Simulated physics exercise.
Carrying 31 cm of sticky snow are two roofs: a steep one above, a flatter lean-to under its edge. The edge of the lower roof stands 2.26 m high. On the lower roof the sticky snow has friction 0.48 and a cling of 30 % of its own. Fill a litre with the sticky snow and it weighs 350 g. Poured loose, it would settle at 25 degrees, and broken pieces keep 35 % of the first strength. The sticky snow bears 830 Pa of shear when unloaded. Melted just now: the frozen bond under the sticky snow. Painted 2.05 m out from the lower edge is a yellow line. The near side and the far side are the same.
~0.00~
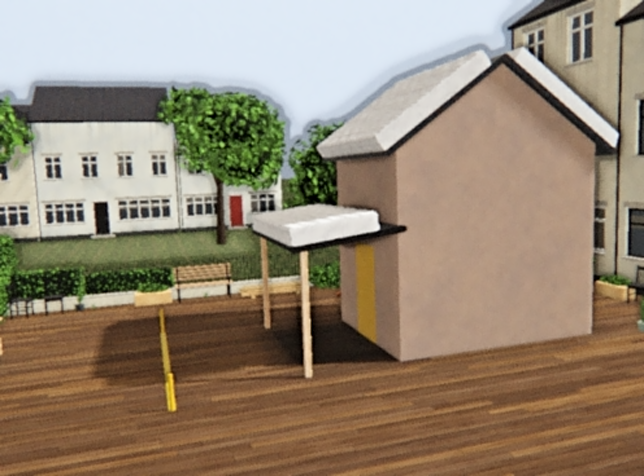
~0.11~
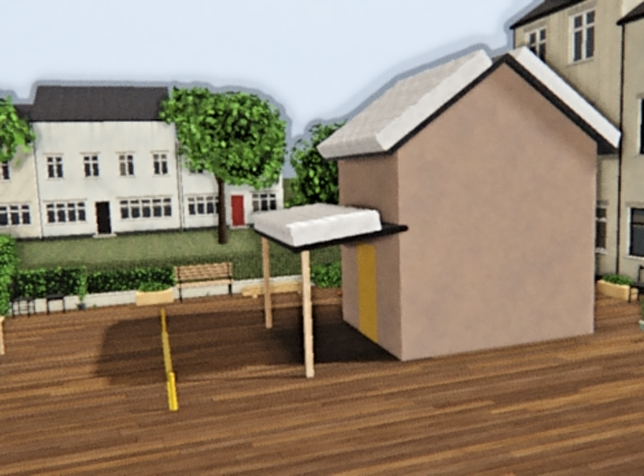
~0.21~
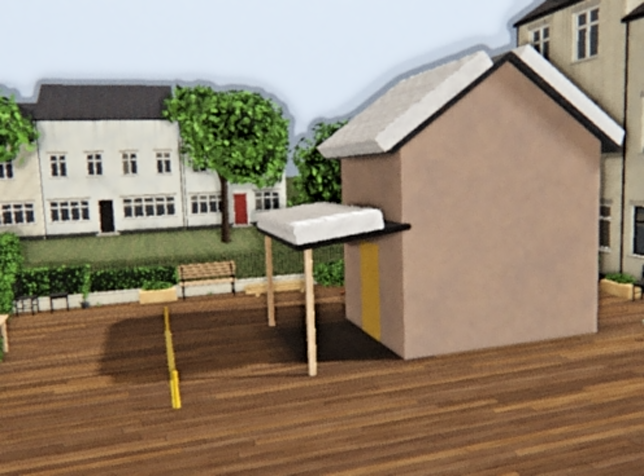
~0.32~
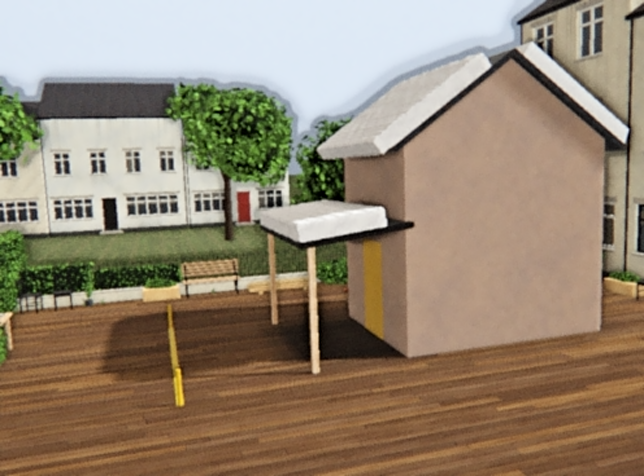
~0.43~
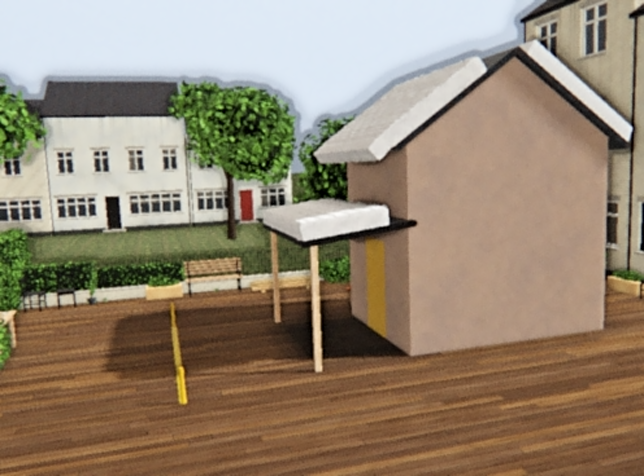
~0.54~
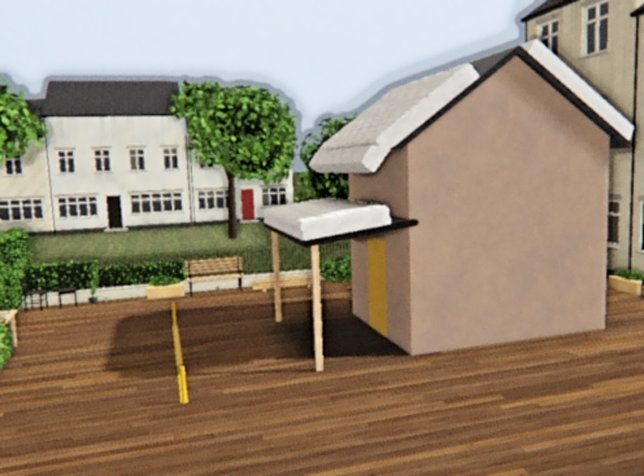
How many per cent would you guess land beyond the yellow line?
I would say 24 percent.
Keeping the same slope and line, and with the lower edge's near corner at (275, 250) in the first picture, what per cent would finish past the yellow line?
I'd put it at around 16 percent.
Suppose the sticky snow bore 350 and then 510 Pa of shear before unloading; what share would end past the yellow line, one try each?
The two runs give near 35 % and near 30 % respectively.
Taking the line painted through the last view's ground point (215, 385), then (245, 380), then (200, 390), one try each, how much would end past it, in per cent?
The three tries give 35 %, 50 % and 30 % in turn.
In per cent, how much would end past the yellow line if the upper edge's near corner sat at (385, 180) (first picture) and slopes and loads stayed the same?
2 per cent or so.
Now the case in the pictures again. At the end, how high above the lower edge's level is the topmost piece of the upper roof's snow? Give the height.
It ends up some 0.6 m higher than the lower edge.
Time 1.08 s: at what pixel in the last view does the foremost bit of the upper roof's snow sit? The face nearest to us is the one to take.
I'd point to around (298, 217).
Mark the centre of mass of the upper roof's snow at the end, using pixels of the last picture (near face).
The middle sits at about (216, 354).
After 1.08 s, none is below the lower edge and 0 % is past the line.
After 1.72 s, 43 % is below the lower edge and 0 % is past the line.
After 2.36 s, 64 % is below the lower edge and 24 % is past the line.
After 3.00 s, 65 % is below the lower edge and 24 % is past the line.
After 3.40 s, 65 % is below the lower edge and 24 % is past the line.
